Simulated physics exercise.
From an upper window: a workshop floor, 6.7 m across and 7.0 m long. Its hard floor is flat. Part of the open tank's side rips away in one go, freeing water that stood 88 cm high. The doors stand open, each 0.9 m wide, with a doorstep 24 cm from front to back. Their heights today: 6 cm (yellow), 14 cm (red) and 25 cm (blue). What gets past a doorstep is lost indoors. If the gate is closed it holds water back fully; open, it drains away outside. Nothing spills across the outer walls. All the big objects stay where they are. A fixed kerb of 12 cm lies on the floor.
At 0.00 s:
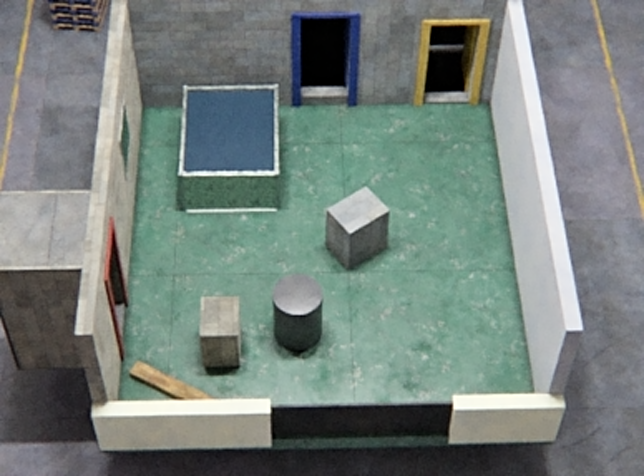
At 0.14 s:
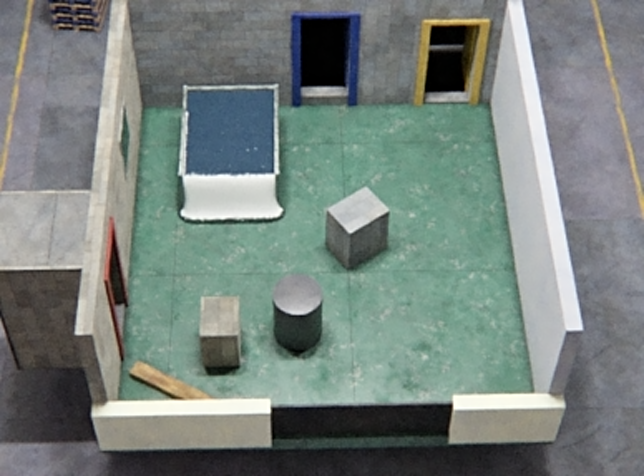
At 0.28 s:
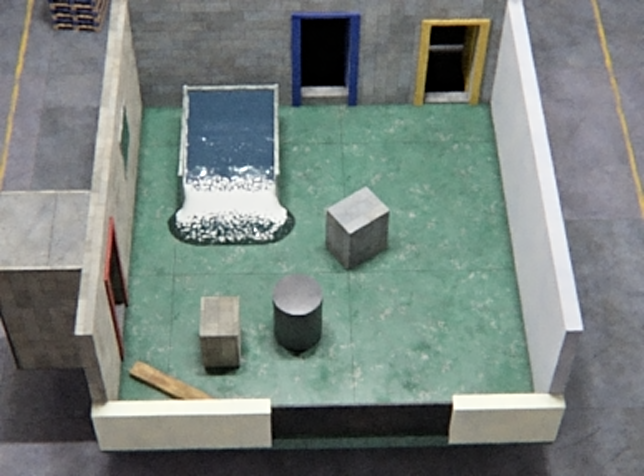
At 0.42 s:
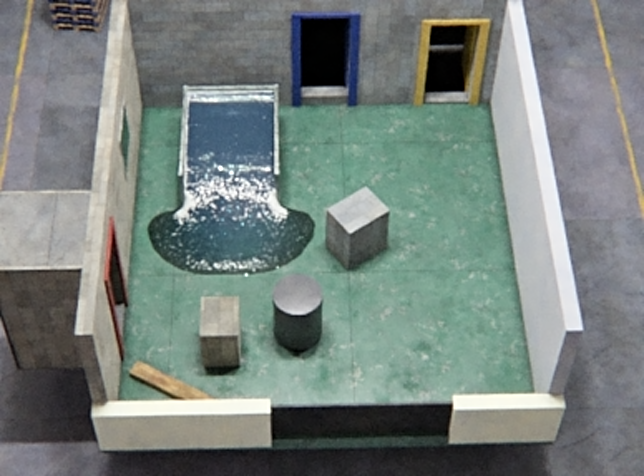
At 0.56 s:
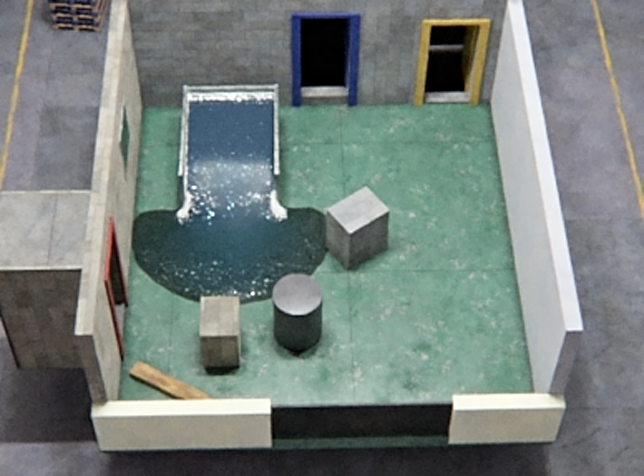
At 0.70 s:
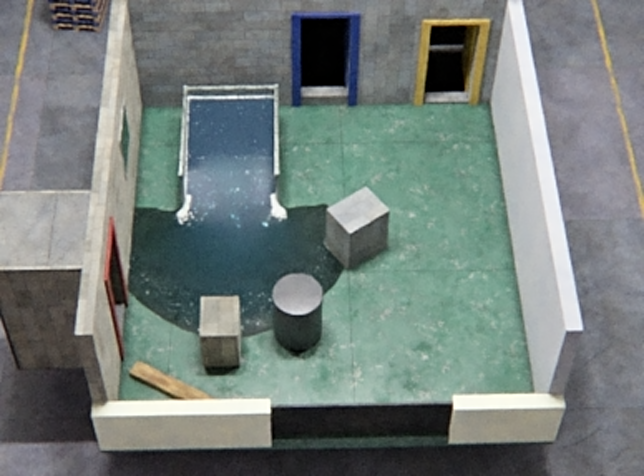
Dark water burst out of the front of an open tank by the back wall, frothing white at first, then spread across the green floor, reaching the left wall and the blocks and dark cylinder.
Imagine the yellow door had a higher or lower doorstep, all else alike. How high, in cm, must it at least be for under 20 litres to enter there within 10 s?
It would have to be roughly 11 cm high.
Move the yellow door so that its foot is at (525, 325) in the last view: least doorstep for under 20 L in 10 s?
About 12.0 cm.
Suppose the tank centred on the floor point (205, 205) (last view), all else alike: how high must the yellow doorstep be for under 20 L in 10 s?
Then roughly 10.0 cm.
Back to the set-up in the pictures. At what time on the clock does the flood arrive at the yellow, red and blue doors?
Yellow 6.5 s, red 0.9 s, blue 8.0 s.
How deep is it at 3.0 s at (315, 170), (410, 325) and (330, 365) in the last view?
Roughly 0, 4 and 1 cm, in turn.
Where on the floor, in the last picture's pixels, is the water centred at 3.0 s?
Near (253, 309).
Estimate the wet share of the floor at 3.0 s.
Some 55 per cent of it.
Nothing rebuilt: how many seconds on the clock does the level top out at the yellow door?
Around 7.5 s.
After 1.4 s water covers 35 % of the floor, deepest (46 cm) near (222, 323); it has not reached the yellow door.
After 3.0 s water covers 55 % of the floor, deepest (40 cm) near (232, 378); it has not reached the yellow door.
After 10.0 s water covers 100 % of the floor, deepest (16 cm) near (218, 112); 12 cm at the yellow door, 87 litres in over its 6 cm doorstep.
At the yellow door as built, the water arrived by 6.8 s and peaked near 16 cm at 7.6 s.
With a doorstep of 9 cm, 43 litres would have come in within the 10 s; with 12.5 cm, 11 litres. So under 20 litres takes about 11 cm.
